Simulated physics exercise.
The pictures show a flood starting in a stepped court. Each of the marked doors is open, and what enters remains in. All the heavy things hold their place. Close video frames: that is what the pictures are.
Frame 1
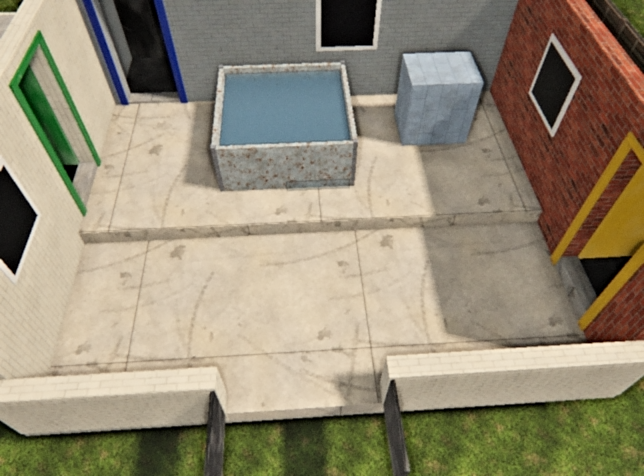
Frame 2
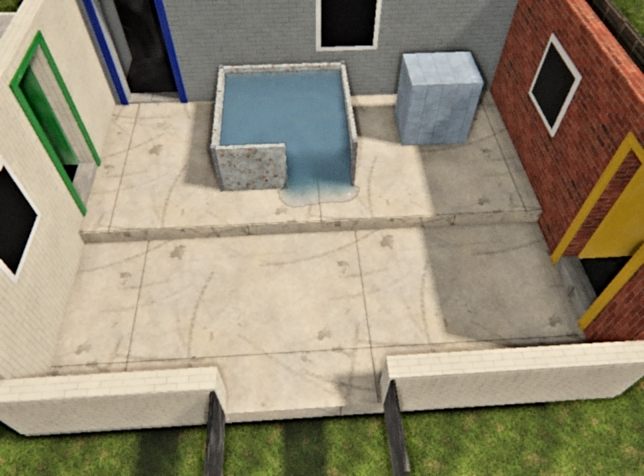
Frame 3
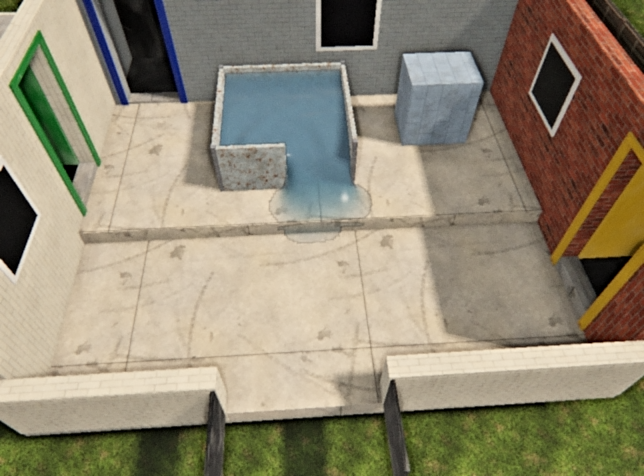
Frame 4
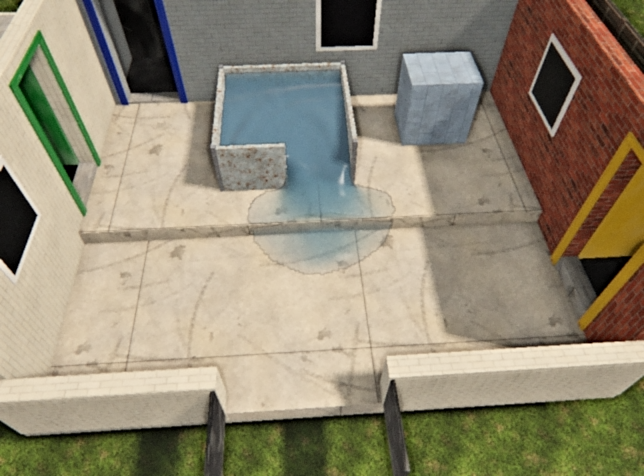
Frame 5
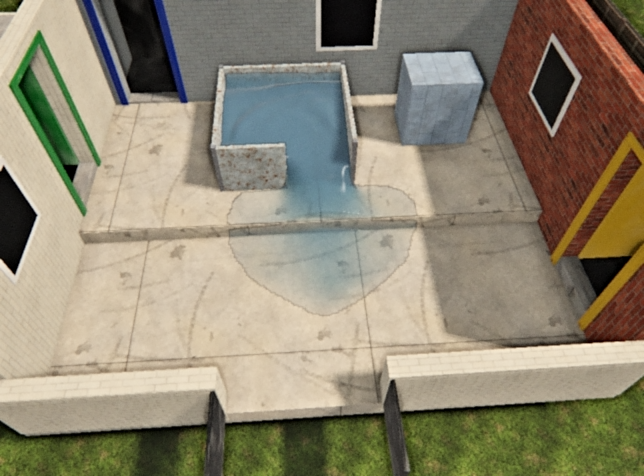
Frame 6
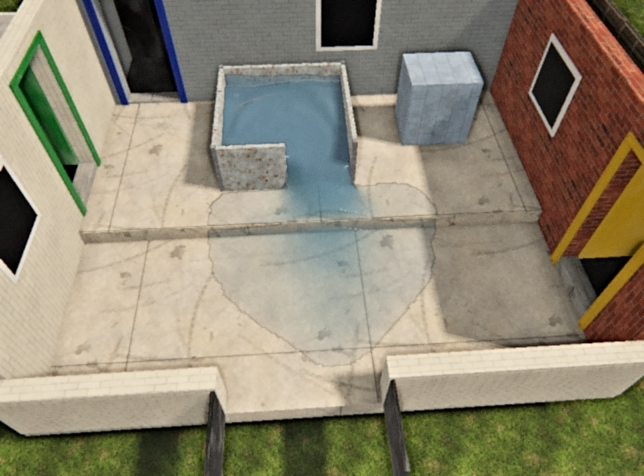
The clip shows a stone tank of water in a stepped court, whole and still at first, before a gap opens in its front wall and water pours out, spreading over the step and across the lower paving.
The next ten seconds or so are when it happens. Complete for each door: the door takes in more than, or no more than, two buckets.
Completed: The yellow door takes in no more than two buckets; the green door takes in no more than two buckets; the blue door takes in no more than two buckets.
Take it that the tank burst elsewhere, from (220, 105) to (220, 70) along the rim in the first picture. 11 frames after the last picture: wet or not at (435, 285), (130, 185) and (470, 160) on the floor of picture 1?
Point one not reached; point two reached; point three not reached.
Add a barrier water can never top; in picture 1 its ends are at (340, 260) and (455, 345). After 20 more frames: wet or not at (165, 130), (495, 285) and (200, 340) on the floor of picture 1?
Untouched, submerged, submerged.
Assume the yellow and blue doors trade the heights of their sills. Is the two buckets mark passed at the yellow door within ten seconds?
If you ask me, yellow overflows.
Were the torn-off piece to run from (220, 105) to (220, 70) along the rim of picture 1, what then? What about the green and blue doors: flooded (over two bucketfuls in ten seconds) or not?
The green one crosses the line and the blue one crosses the line, I think.
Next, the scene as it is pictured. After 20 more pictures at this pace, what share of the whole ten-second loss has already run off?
I'd put it at 40 per cent.
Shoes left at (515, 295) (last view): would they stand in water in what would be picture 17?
At that place: Covered.
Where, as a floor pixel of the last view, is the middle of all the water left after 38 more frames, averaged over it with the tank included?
Somewhere near (341, 243).
A moment on, water covers 35 % of the floor; the yellow door not reached, the green door not reached, the blue door not reached.
Next, water covers 45 % of the floor; the yellow door wet at the sill, nothing in, the green door not reached, the blue door not reached.
Then, water covers 50 % of the floor; the yellow door wet at the sill, nothing in, the green door not reached, the blue door not reached.
Later, water covers 55 % of the floor; the yellow door wet at the sill, nothing in, the green door not reached, the blue door not reached.
In the end, water covers 55 % of the floor; the yellow door wet at the sill, nothing in, the green door not reached, the blue door not reached.
